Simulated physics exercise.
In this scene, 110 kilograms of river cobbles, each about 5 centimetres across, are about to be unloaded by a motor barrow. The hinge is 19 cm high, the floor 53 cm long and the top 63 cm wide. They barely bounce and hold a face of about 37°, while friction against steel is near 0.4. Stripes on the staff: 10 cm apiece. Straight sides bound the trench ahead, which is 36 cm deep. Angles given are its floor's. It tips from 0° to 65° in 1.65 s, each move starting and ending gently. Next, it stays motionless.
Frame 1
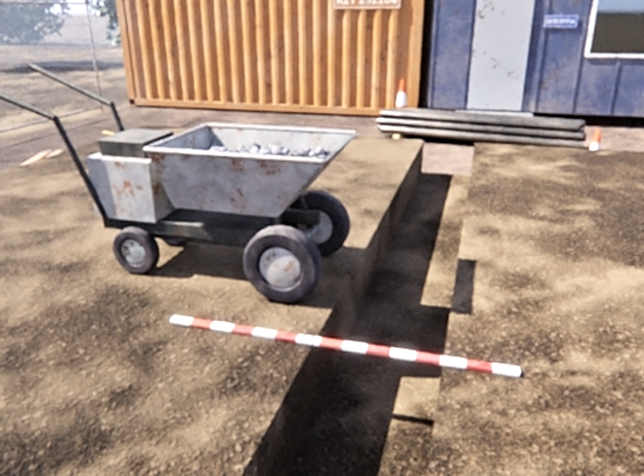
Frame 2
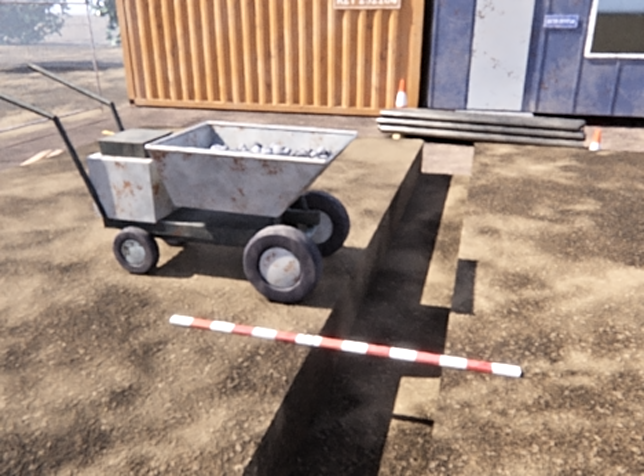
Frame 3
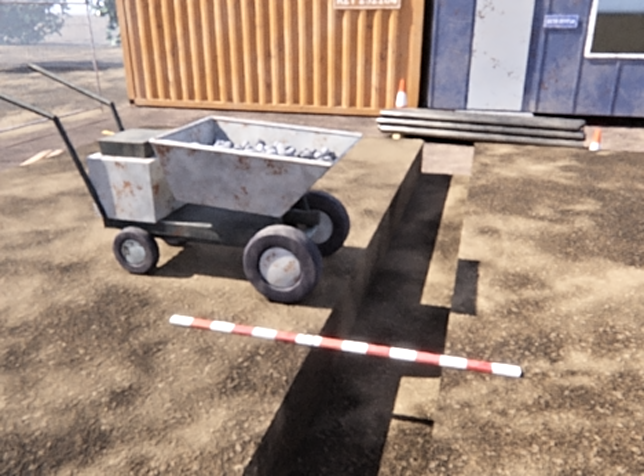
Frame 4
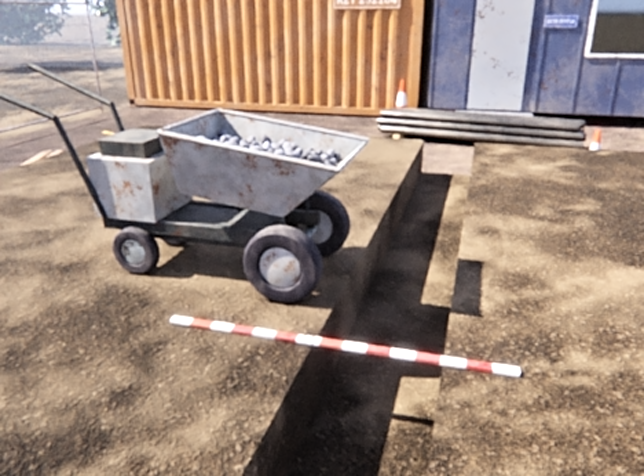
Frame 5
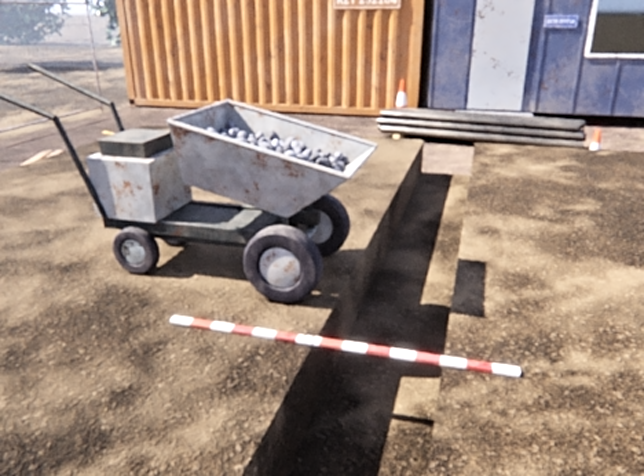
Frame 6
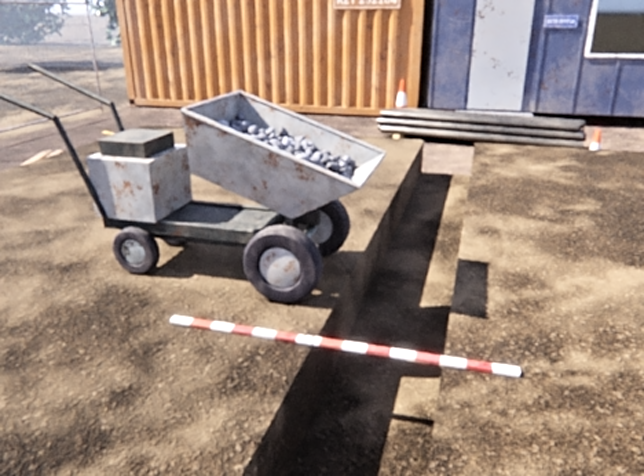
A small grey motor barrow stood beside a straight trench with a red and white striped staff across it, and its skip full of grey stones slowly tilted toward the right, its back end rising.
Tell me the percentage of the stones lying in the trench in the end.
Close to 77 %.
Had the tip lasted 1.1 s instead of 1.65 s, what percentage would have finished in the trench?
Probably about 70 in a hundred.
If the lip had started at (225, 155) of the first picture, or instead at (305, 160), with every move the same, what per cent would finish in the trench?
Result: Close to 90 then close to 95 per cent.
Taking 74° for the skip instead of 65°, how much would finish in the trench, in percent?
The trench would hold about 75% of it.
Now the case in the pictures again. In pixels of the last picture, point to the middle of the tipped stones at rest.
Roughly (430, 342), I'd say.
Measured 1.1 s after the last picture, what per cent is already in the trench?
25 per cent, give or take.
Then, 0.6 s after the last picture the floor is at 55°, 100 % in the skip; the foremost stones are at (399, 227).
Then, 1.1 s after the last picture the floor is at 65°, 65 % in the skip, 25 % in the trench, 10 % past the trench; the foremost stones are at (494, 306).
Then, 1.5 s after the last picture the floor is at 65°, 34 % in the skip, 44 % in the trench, 22 % past the trench; the foremost stones are at (579, 329).
Then, 3.5 s after the last picture the floor is at 65°, 0 % in the skip, 77 % in the trench, 23 % past the trench; the foremost stones are at (633, 340).
